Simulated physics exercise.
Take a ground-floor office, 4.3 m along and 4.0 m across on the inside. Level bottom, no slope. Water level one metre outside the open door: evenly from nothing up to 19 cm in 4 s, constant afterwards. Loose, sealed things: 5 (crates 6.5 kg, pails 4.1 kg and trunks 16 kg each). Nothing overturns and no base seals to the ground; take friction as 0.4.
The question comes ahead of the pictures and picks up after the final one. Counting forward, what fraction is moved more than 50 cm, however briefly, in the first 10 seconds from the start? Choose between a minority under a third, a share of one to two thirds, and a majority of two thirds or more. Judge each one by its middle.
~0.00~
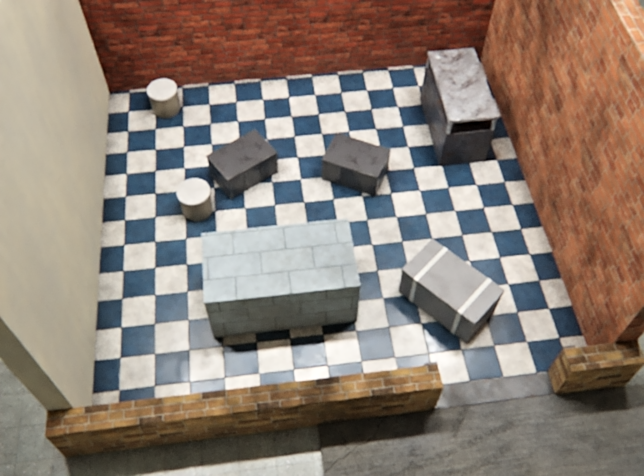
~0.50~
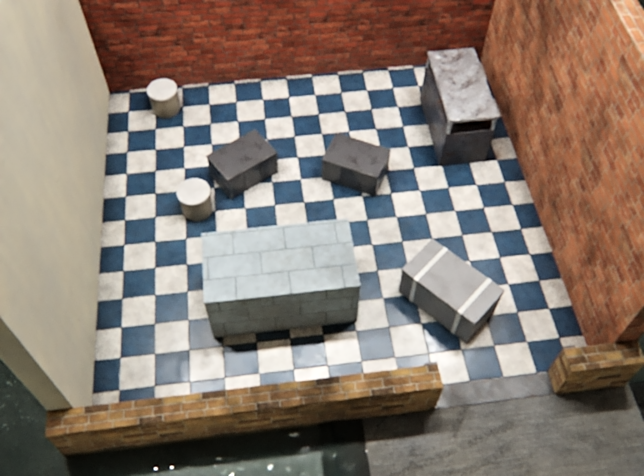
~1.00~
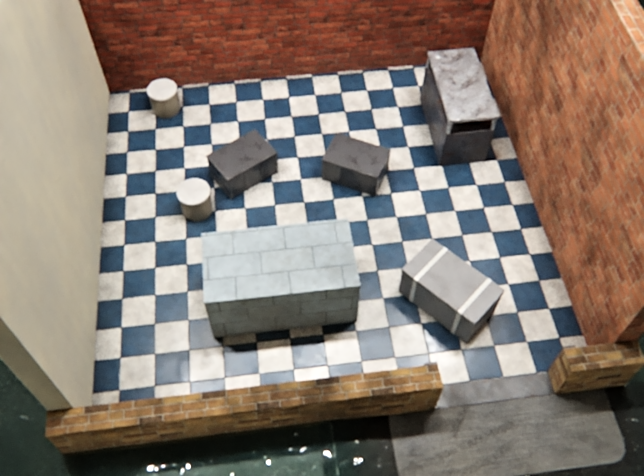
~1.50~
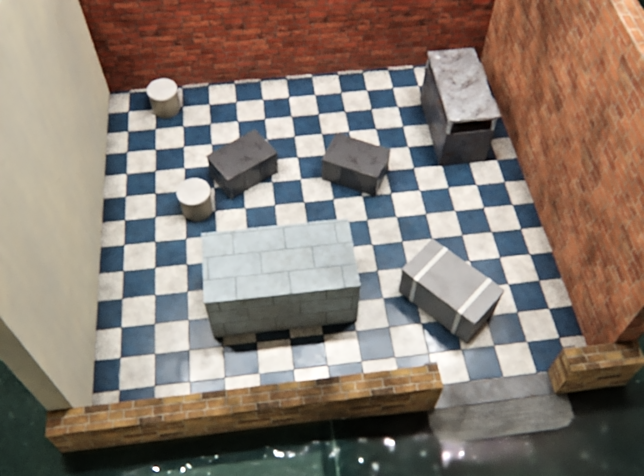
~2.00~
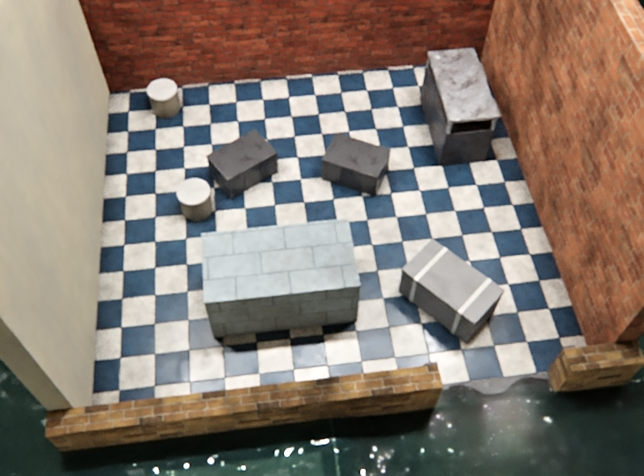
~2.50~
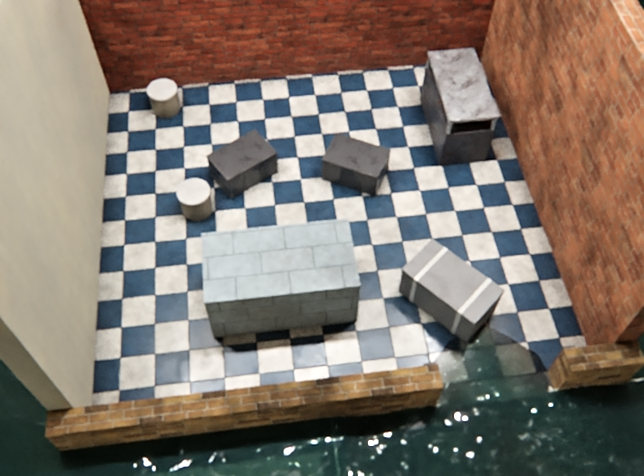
A majority of two thirds or more.
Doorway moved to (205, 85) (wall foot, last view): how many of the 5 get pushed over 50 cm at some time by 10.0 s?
Then 4 of them would.
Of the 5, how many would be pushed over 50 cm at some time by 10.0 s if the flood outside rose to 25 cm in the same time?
So the tally would be 4.
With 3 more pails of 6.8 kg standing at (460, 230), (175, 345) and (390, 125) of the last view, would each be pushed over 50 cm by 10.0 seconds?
In the same order as the question: Farther, not as far, not as far.
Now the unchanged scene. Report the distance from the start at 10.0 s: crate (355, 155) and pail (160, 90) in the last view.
140 cm, 80 cm.
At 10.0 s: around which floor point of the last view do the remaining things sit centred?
Near (214, 154).
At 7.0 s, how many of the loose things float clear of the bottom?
At that instant the tally stands at 0.
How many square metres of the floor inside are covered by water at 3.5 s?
I'd put it close to 1.5 m2.
After 3.5 s 0 of 5 are over 50 cm from their spots; 0 afloat.
After 4.5 s 1 of 5 are over 50 cm from their spots; 0 afloat.
After 7.0 s 2 of 5 are over 50 cm from their spots; 0 afloat.
After 10.0 s 4 of 5 are over 50 cm from their spots, and 4 have been at some point; 4 afloat.
